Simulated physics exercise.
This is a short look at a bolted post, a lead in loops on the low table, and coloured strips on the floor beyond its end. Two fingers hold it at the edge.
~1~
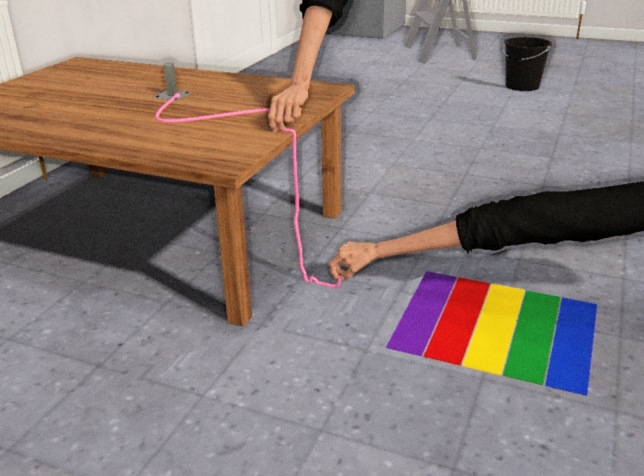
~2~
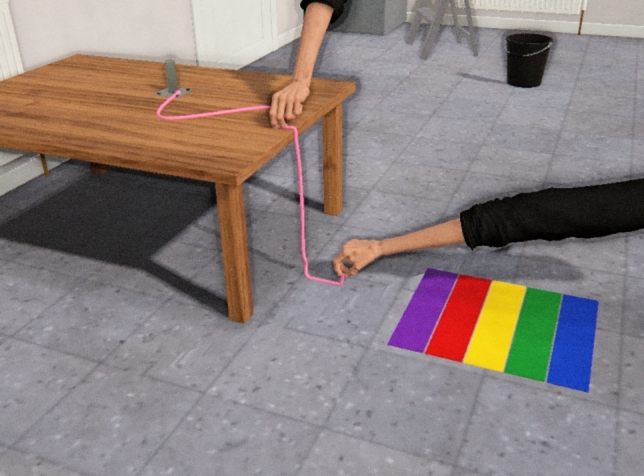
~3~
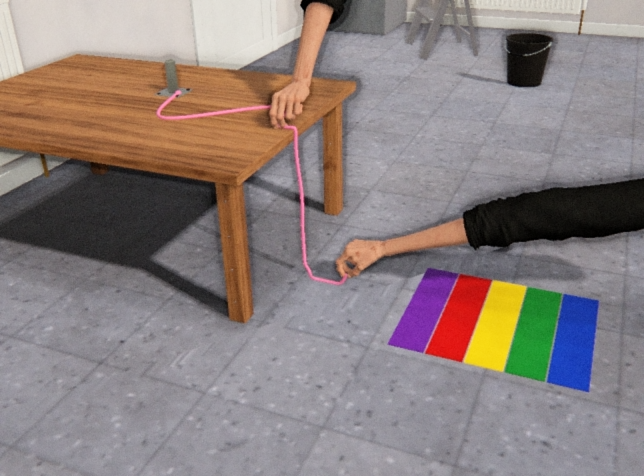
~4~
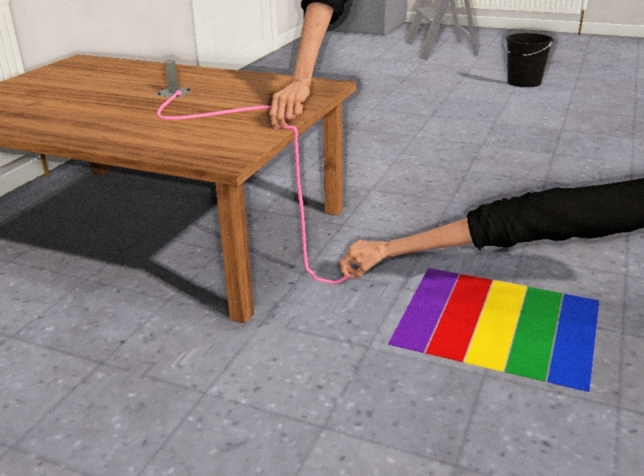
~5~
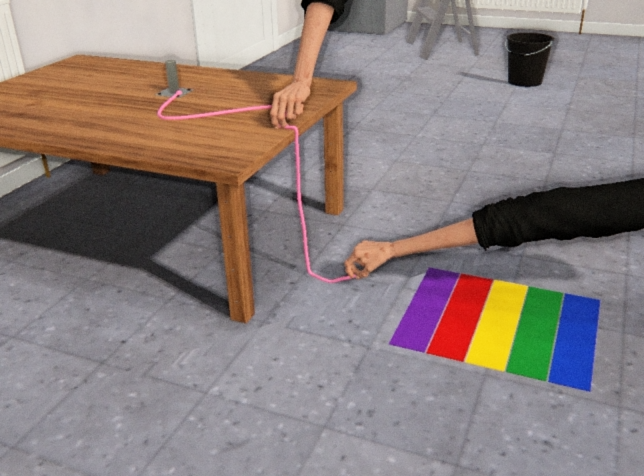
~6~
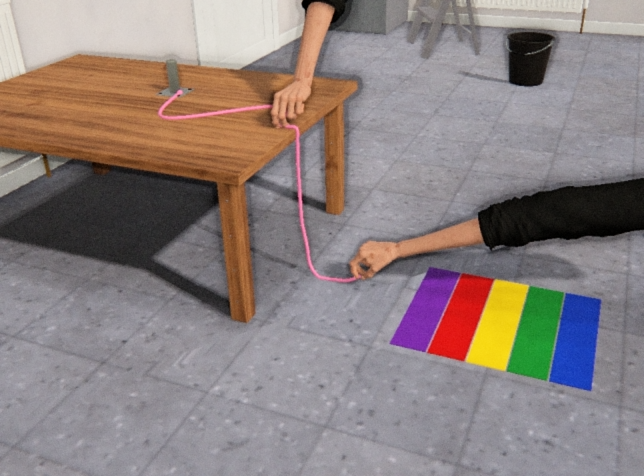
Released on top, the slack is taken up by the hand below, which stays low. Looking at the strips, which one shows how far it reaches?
The blue strip shows it.
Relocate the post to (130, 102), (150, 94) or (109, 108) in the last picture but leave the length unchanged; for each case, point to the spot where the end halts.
In order, the pixels are (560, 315), (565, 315) and (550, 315).
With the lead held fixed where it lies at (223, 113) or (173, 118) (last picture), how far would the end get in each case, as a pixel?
(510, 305), (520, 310).
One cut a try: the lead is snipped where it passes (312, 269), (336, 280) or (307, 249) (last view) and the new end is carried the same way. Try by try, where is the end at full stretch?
So, going through them: (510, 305) first, (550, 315) next, (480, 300) last.
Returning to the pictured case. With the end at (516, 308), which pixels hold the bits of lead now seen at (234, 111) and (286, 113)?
One is near (292, 119), the other near (319, 176).
Early on, end near (516, 308); over yellow.
Midway, end near (563, 317); over blue.
At the end of the slack, end near (590, 323); over blue. It gets as far as the blue strip.
